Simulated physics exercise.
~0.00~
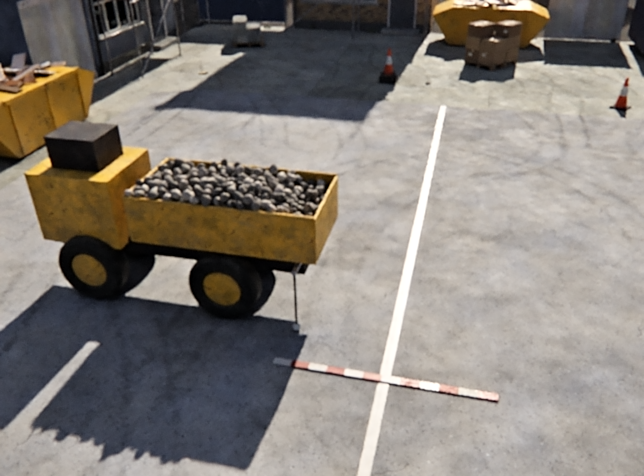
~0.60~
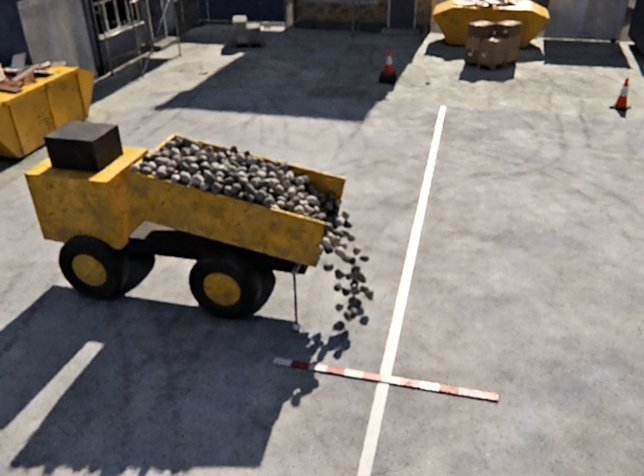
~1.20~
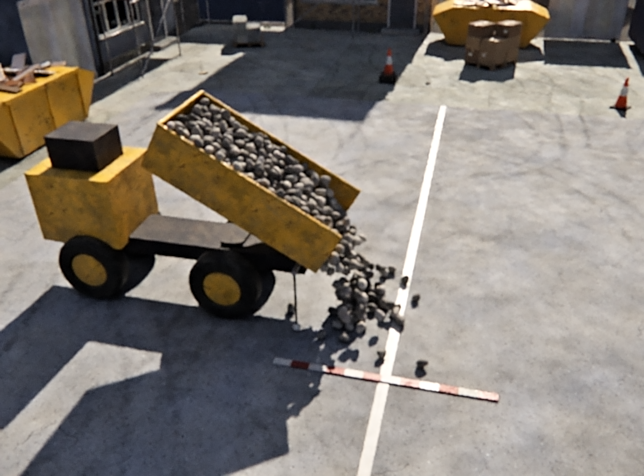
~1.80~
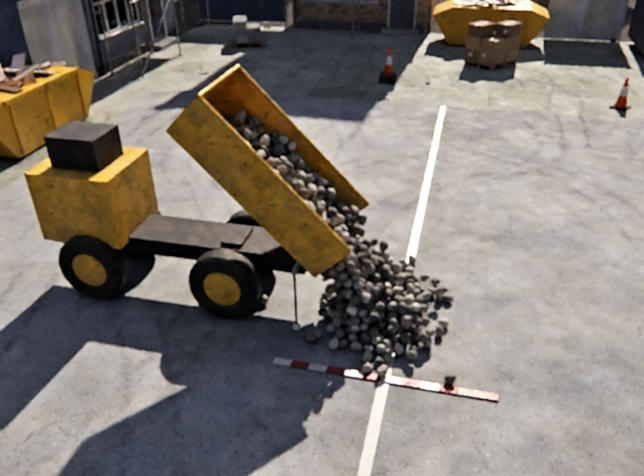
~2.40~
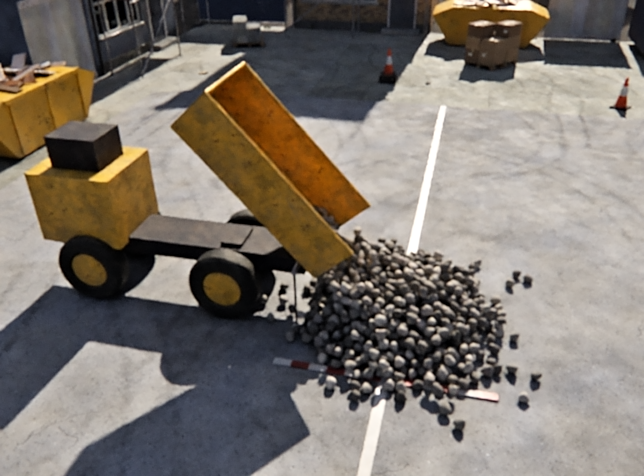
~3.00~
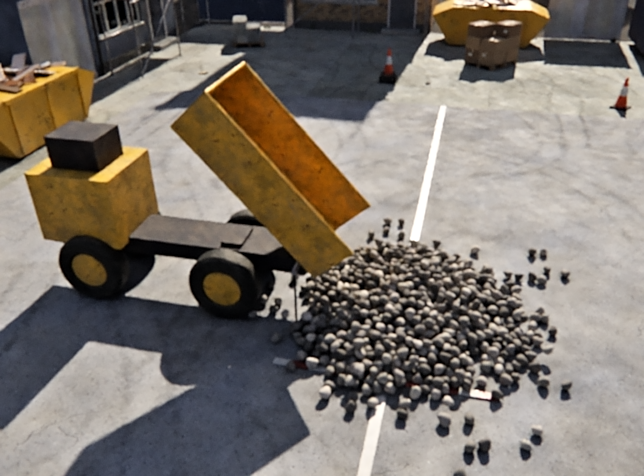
A yellow dump truck tips its body and pours gray stones across a white line.
